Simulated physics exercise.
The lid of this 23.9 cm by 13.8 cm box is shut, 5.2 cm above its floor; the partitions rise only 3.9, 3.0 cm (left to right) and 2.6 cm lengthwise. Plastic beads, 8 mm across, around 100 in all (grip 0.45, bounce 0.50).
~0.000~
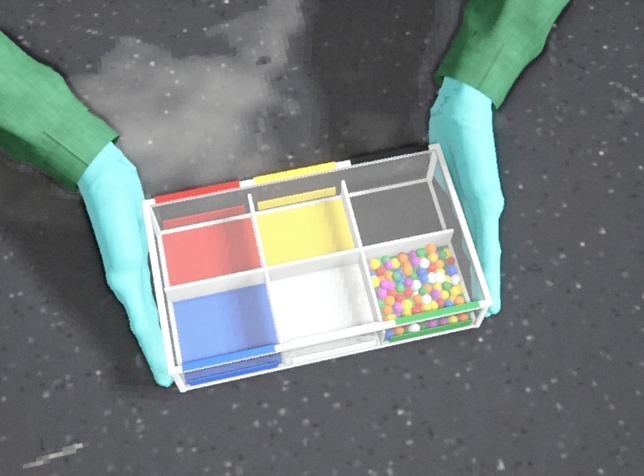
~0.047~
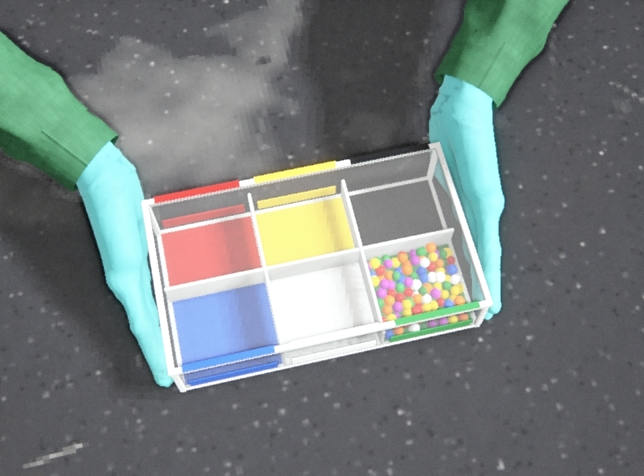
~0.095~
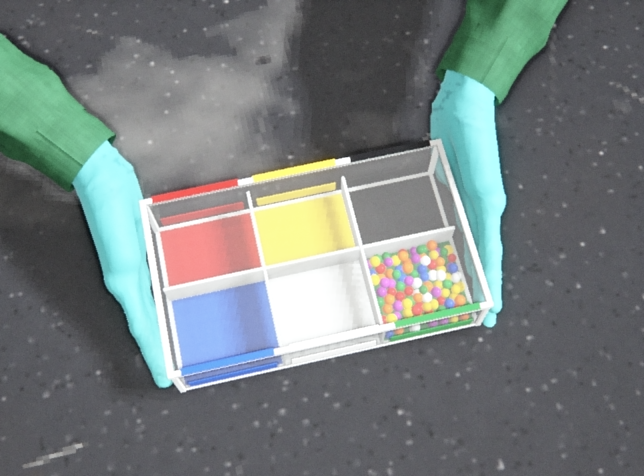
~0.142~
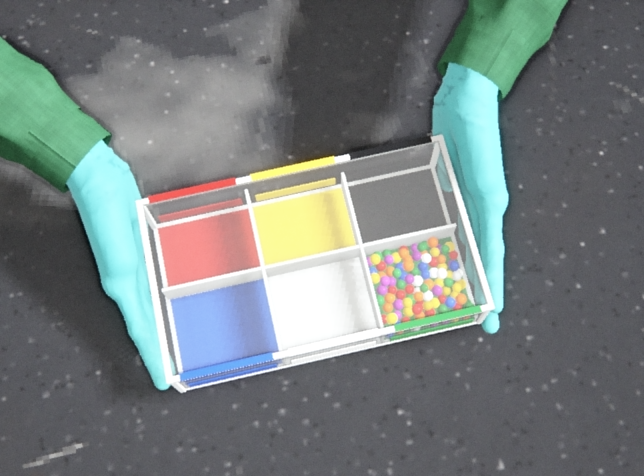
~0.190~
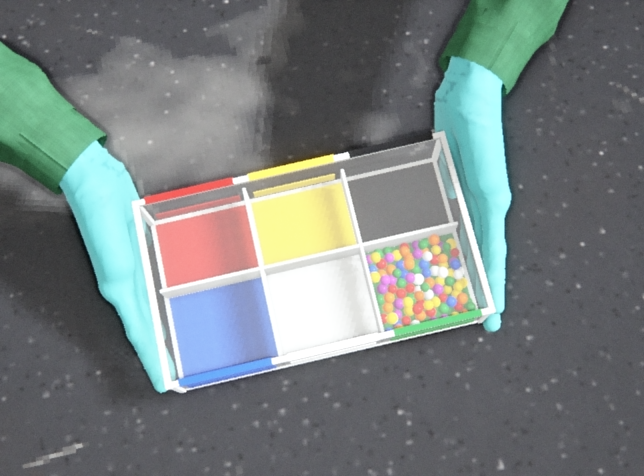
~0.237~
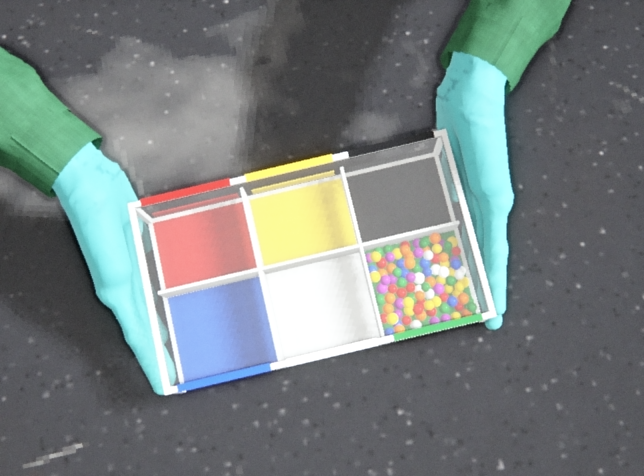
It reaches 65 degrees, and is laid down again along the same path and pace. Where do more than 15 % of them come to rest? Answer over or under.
Red: Under, blue: Under, green: Over, yellow: Under, white: Under, black: Under.
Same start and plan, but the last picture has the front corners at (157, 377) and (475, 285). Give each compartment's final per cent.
Red 0; blue 0; green 95; yellow 0; white 5; black 0.
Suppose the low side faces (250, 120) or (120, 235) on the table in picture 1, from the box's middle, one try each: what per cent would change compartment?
About 0 and 10 per cent.
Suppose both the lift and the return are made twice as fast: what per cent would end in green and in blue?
Green 95; blue 0.
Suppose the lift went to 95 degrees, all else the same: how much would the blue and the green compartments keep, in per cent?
In that case blue 5; green 75.
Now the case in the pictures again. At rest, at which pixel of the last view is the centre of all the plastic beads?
Around (415, 309).
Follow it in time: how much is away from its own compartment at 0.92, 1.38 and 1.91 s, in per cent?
In turn: 0, 0, 0.
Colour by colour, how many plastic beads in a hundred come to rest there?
Red 0; blue 0; green 100; yellow 0; white 0; black 0.
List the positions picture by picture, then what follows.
In the first picture, box tilt 0 degrees, front corners at (174, 369) and (486, 301); green 100 %.
In the second picture, box tilt 1 degrees, front corners at (174, 369) and (486, 302).
In the third picture, box tilt 3 degrees, front corners at (173, 373) and (487, 303), lowest corner left front.
In the fourth picture, box tilt 7 degrees, front corners at (172, 377) and (488, 305), lowest corner left front.
In the fifth picture, box tilt 11 degrees, front corners at (171, 383) and (489, 308), lowest corner left front.
In the sixth picture, box tilt 15 degrees, front corners at (170, 388) and (489, 312), lowest corner left front; green 100 %. The box's pace is about 85 degrees a second.
Then, at 0.92 s, tilt 64 degrees; green 100 %.
After 1.38 s, tilt 27 degrees; green 100 %.
Then, at 1.91 s, tilt 0 degrees; green 100 %.
By 2.4 s all is still; red 0 %, blue 0 %, green 100 %, yellow 0 %, white 0 %, black 0 %.
